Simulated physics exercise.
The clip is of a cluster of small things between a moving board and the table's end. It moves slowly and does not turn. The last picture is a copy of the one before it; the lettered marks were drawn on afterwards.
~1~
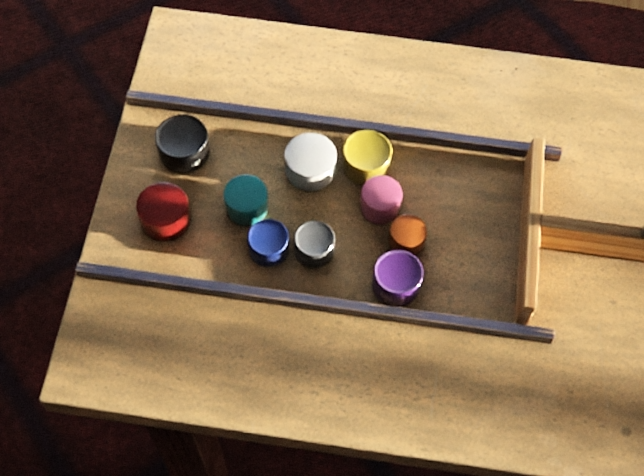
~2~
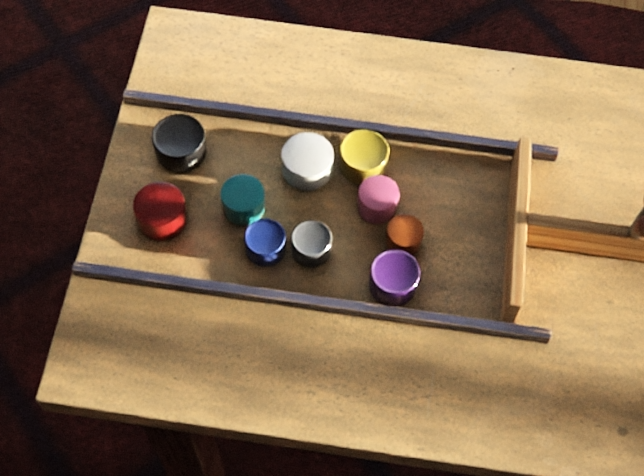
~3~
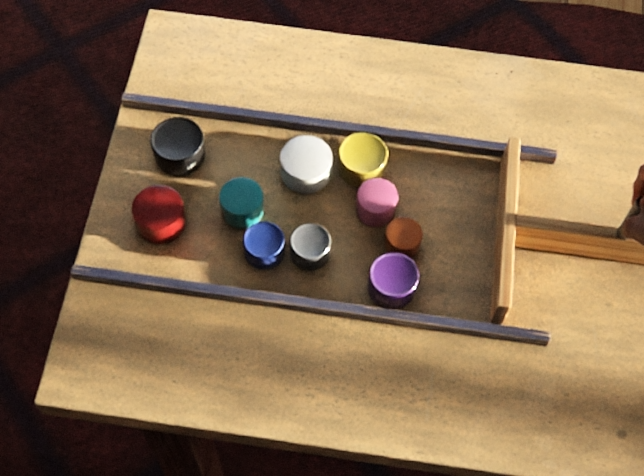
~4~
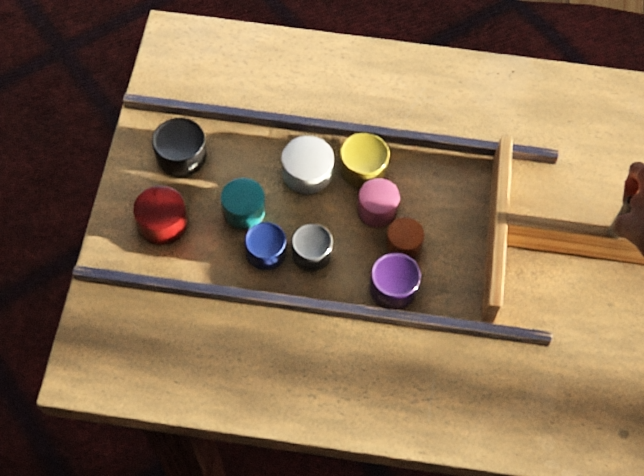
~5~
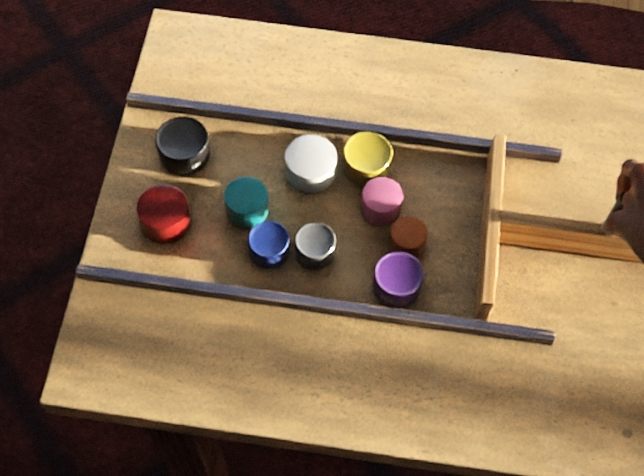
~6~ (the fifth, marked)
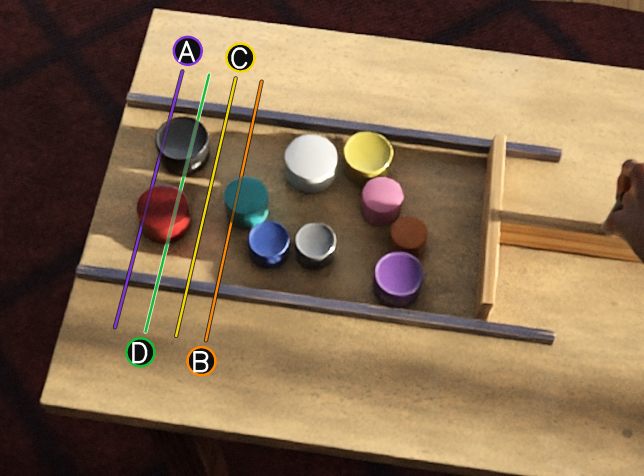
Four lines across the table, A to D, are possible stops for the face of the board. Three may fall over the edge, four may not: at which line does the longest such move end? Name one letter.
No fourth one falls up to D.
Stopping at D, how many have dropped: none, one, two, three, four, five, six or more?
In all, two.
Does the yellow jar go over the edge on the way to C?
By then, no.
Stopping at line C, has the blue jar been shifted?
Yes.
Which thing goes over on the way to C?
It is the black tub.
On the marked copy, A at (151, 190); B at (236, 202); C at (208, 198); D at (179, 194).
With D. Early on, board (381, 199); purple tub (340, 273); yellow jar (356, 158).
Further on, board (267, 184); black tub (154, 141); red pot (156, 216).
At the end, board (180, 172); black tub over the edge; red pot over the edge; two fallen.
As for the rest, A drops six; B is within the limit but short; C is within the limit but short.
